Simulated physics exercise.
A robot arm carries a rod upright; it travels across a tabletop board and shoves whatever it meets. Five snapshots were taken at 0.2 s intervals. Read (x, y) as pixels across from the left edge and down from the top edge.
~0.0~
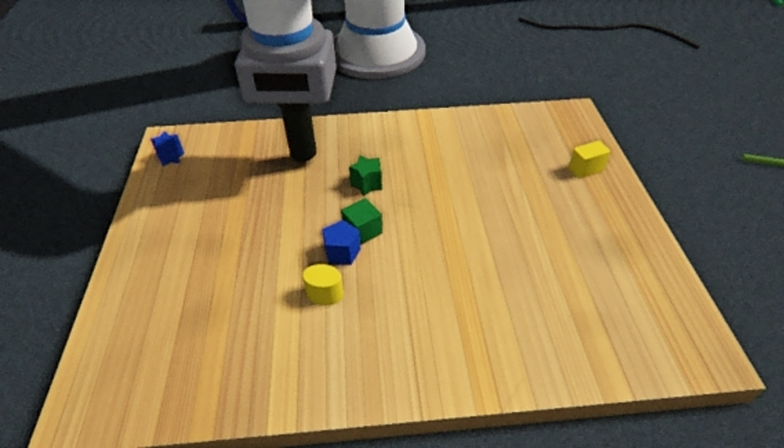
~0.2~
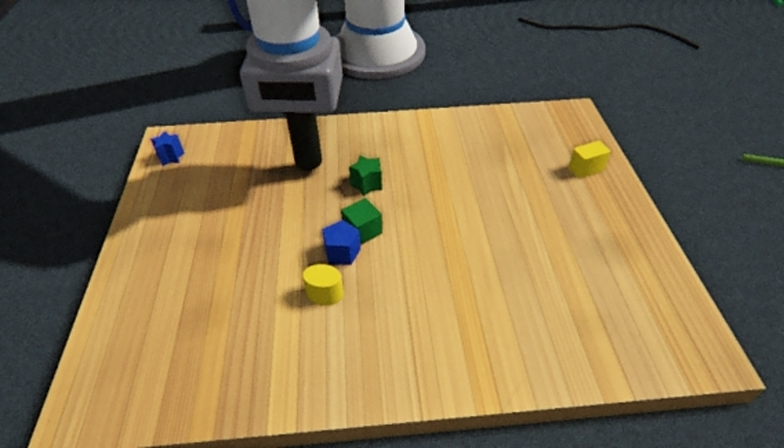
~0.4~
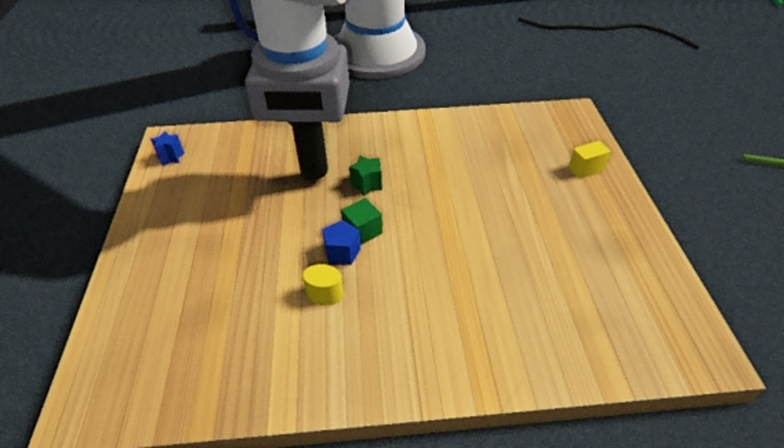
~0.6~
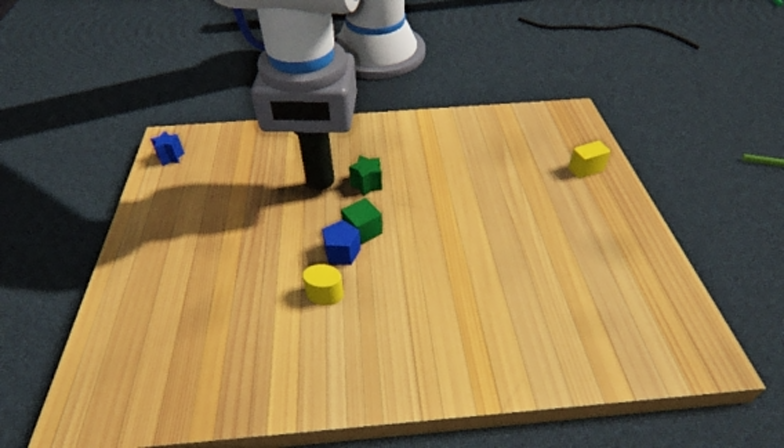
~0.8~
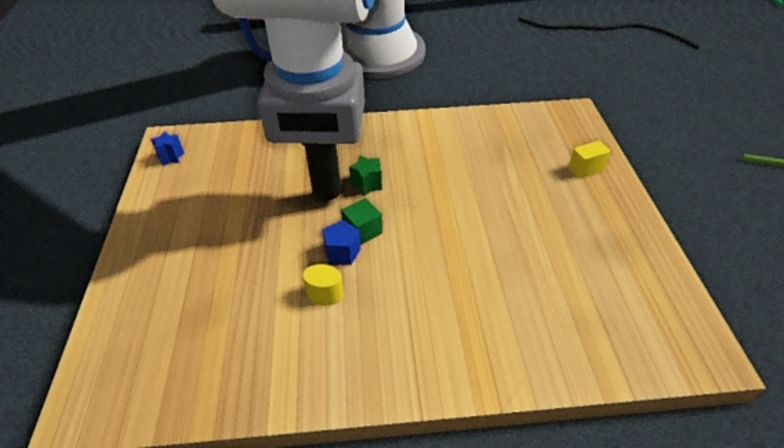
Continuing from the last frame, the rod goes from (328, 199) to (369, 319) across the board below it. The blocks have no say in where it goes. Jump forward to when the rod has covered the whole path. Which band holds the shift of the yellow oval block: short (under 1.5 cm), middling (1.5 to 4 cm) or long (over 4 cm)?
That one ends up 1.5 to 4 cm from where it is now.
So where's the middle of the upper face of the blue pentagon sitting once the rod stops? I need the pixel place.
At (335, 317).
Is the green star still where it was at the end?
Yes, it checks out.
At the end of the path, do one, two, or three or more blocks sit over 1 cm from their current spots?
Answer: Three or more.
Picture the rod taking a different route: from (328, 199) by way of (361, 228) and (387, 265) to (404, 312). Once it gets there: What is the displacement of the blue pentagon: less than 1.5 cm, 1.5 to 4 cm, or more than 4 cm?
By the end of the path, it will have gone short of 1.5 cm.
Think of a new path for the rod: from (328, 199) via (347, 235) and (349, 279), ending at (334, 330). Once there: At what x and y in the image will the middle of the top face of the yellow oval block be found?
It sits at (272, 313).
On the path given first. One third of the way, rod (340, 227); blue pentagon (340, 239); green square piece (369, 218), turned 40° anticlockwise.
Two thirds of the way, rod (353, 267); yellow oval block (311, 291), turned 50° clockwise; blue pentagon (343, 281), turned 50° clockwise; green square piece (375, 221), turned 70° anticlockwise.
At the end, rod (368, 312); yellow oval block (306, 295), turned 65° clockwise; blue pentagon (335, 317), turned 95° clockwise; green square piece (375, 221), turned 70° anticlockwise; green star still.
